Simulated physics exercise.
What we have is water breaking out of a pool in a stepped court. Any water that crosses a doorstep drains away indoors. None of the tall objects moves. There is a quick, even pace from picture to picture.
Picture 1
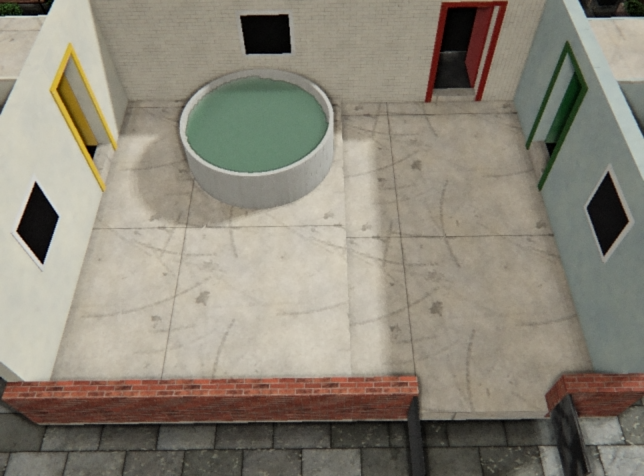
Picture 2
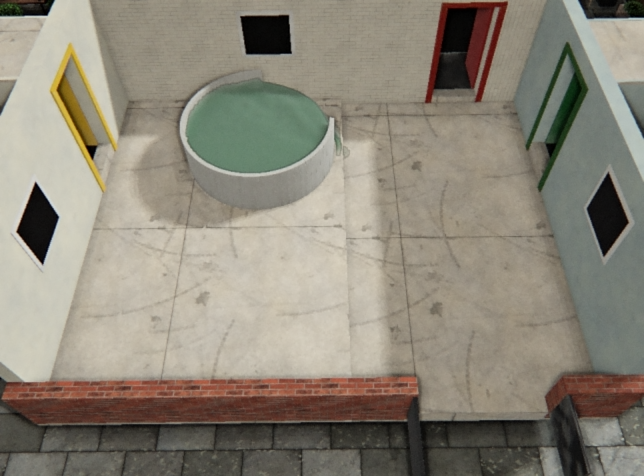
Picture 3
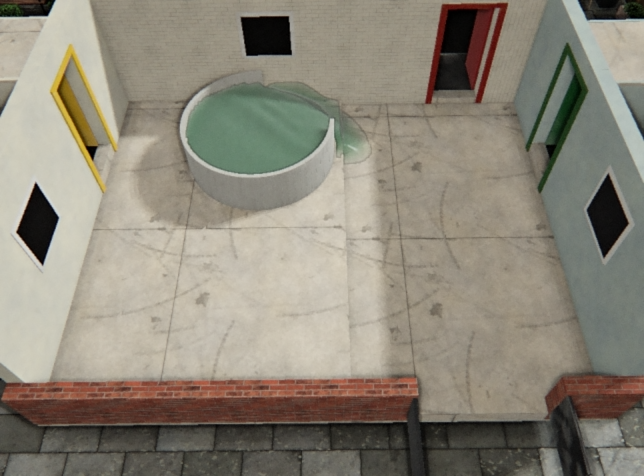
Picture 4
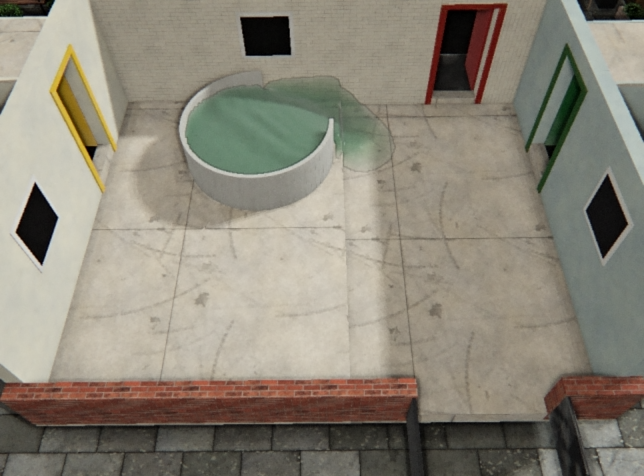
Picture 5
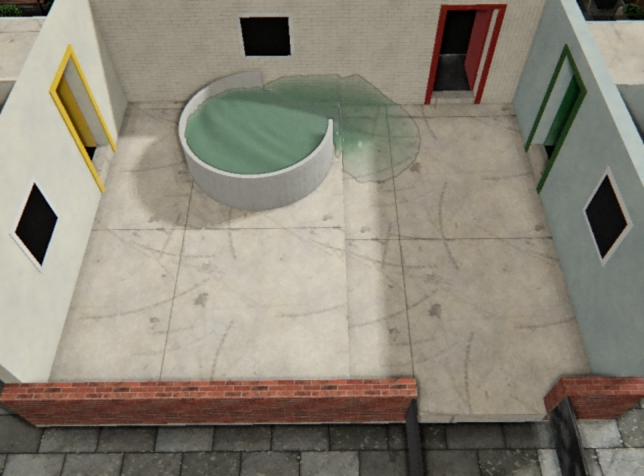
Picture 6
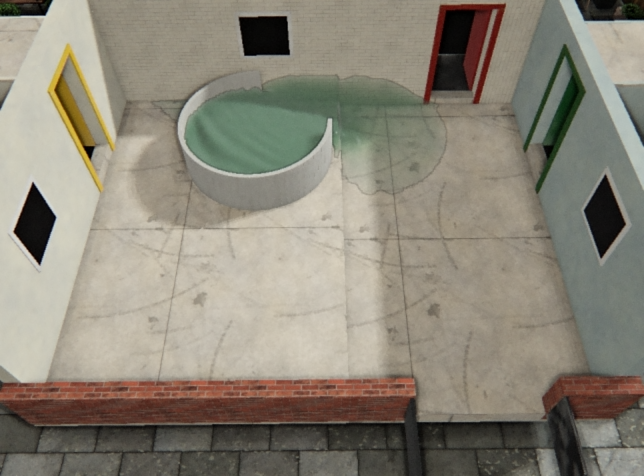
In a walled courtyard with yellow, red and green doorways, a round tank of still green water opened on its far side, and the water poured out and spread rightward across the pale floor.
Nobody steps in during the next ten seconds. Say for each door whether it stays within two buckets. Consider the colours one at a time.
As I see it, the yellow door ends up at or below the line; the green door ends up above the line; the red door ends up above the line.
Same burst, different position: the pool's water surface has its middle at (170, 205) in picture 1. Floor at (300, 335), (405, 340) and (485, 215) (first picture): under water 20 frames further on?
I'd call them still dry, still dry and watered, in the order asked.
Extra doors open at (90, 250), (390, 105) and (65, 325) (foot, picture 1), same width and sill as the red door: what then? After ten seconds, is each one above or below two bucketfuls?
Door one stays inside the limit, door two breaks the limit, door three stays inside the limit.
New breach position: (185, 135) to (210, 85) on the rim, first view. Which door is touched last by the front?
Last: The green one.
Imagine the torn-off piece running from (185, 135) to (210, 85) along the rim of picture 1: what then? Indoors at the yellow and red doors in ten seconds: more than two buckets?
The yellow door exceeds it; the red door falls short.
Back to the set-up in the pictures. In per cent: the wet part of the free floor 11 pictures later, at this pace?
By my count, 30 percent.
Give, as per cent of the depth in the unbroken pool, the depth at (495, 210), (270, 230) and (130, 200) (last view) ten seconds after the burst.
Taking the places in turn, I get roughly 8, 0 and 2 percent.
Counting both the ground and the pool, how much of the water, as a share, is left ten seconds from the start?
My reading is around 62 percent.
A moment on, water covers 25 % of the floor; the yellow door not reached, the green door wet at the sill, nothing in, the red door wet at the sill, nothing in.
Next, water covers 30 % of the floor; the yellow door wet at the sill, nothing in, the green door under two buckets in, the red door under two buckets in.
Then, water covers 50 % of the floor; the yellow door wet at the sill, nothing in, the green door over two buckets in, the red door over two buckets in.
Later, water covers 80 % of the floor; the yellow door wet at the sill, nothing in, the green door far over two buckets in, the red door far over two buckets in.
In the end, water covers 80 % of the floor; the yellow door wet at the sill, nothing in, the green door far over two buckets in, the red door far over two buckets in.
